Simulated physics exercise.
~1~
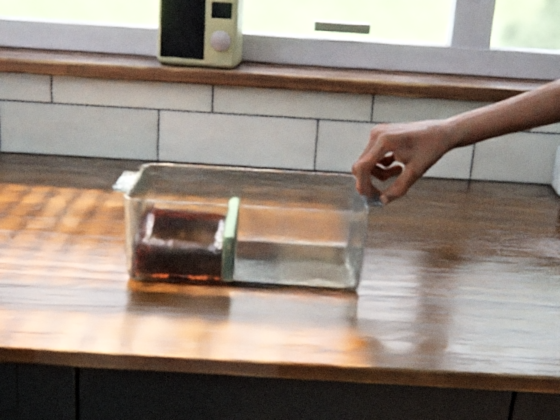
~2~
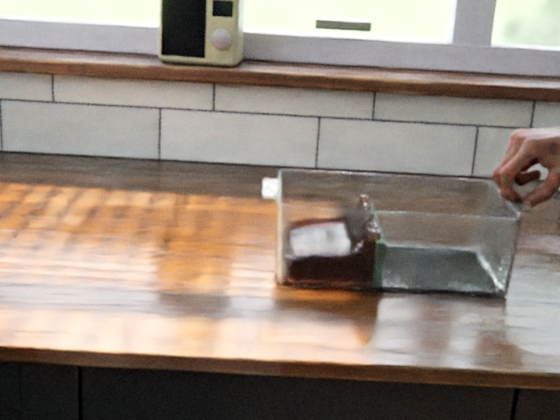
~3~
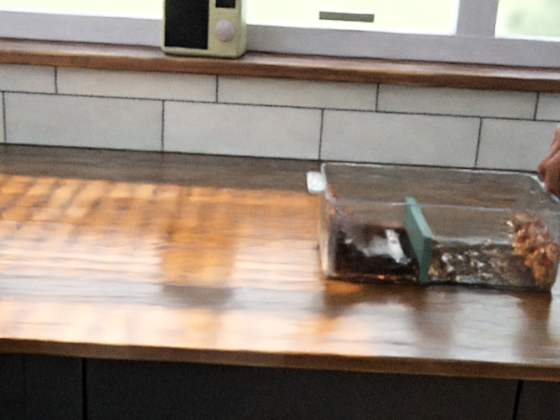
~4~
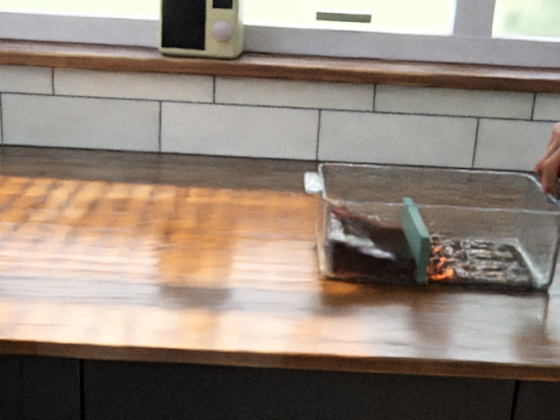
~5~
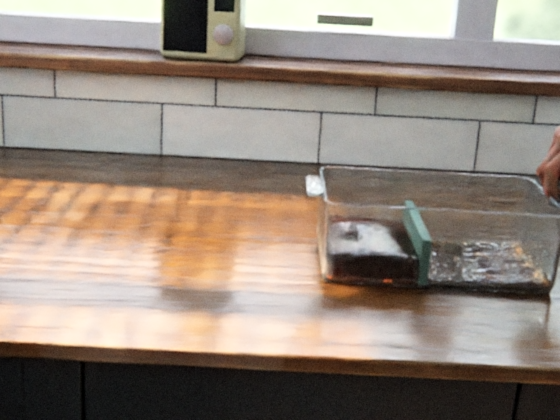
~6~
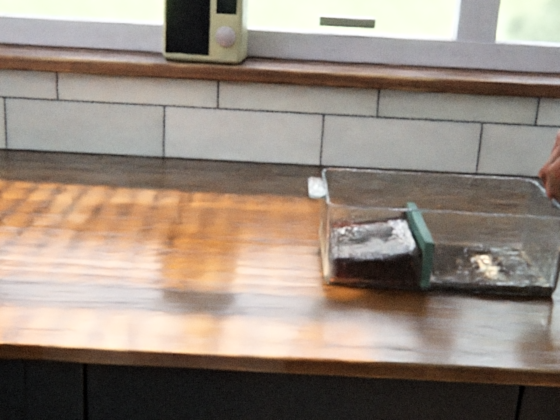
In the video, a hand pulls a clear food box with a fixed divider to the right across a wooden counter, and the dark tea on its left side sloshes, some crossing to the right side, where a smaller share remains as the box rests.
